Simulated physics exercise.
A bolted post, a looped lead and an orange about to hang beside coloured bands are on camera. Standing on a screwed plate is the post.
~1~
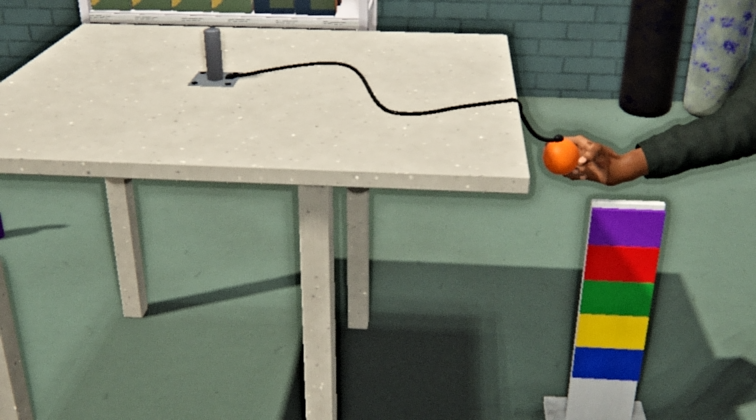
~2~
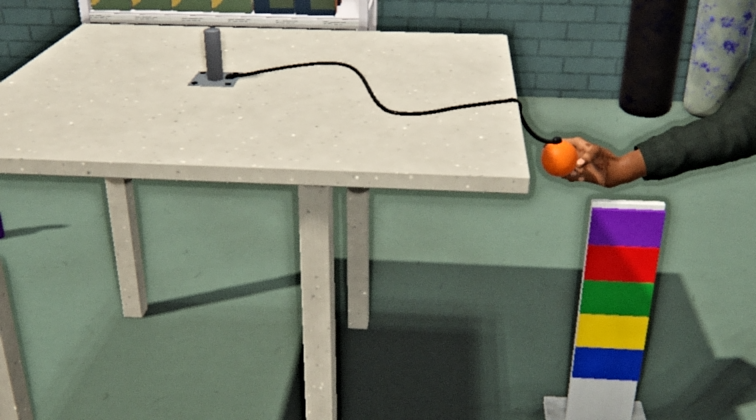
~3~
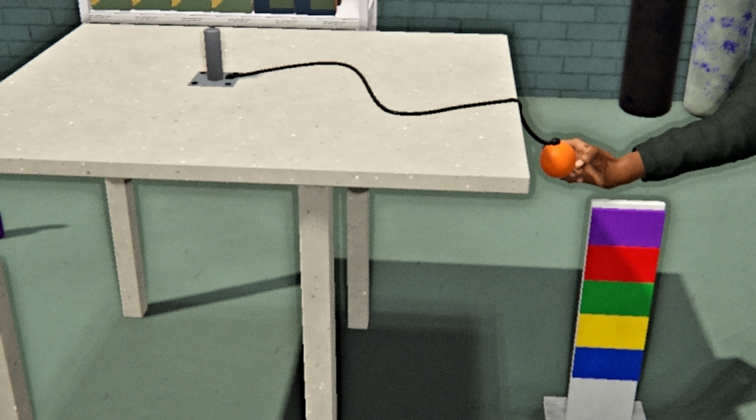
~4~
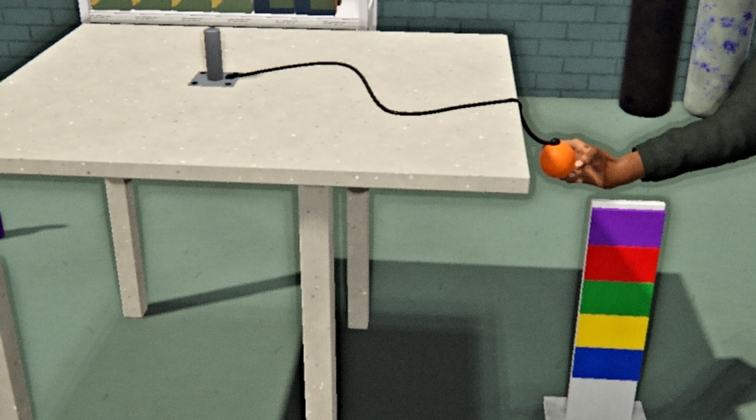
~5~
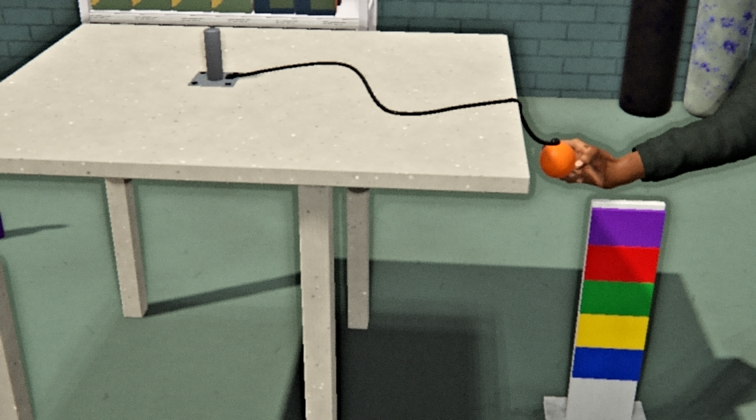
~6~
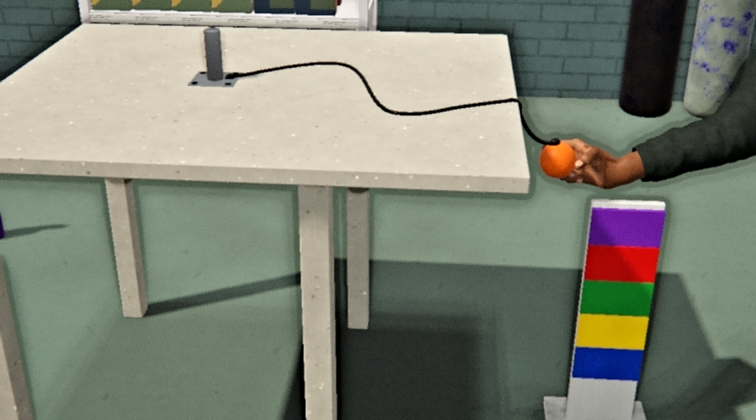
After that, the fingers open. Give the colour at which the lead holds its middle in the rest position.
The lead holds it at green.
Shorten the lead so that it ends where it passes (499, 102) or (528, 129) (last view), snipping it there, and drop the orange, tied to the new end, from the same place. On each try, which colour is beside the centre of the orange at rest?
First try: Purple; second try: Red.
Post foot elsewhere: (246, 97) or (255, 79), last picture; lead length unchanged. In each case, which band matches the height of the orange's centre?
Answer, in order: Yellow, yellow.
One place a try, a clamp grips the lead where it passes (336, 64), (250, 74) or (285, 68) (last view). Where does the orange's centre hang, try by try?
First try around (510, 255), second around (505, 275), third around (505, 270).
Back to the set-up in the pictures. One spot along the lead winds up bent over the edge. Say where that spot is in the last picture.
Close to (400, 114).
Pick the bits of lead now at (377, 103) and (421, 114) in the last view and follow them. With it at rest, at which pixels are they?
The first ends at (482, 91) and the second at (516, 119).
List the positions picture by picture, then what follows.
Orange (561, 157); purple (627, 229); red (622, 265); green (617, 300); yellow (612, 333); blue (608, 365), in the first picture.
Orange (560, 159); lead through (265, 71) (340, 64) (369, 90) (407, 114) (488, 104), in the second picture.
Orange (558, 160), in the third picture.
Orange (558, 160); lead through (265, 71) (340, 64) (369, 90) (407, 114) (488, 104), in the fourth picture.
Orange (558, 160), in the fifth picture.
Orange (558, 160); lead through (265, 71) (340, 64) (369, 90) (407, 114) (488, 104), in the sixth picture.
Soon after, orange near (522, 281); level with green.
After that, orange near (493, 276); level with green.
In the end, orange near (503, 281); level with green. Its middle rests at the green band.
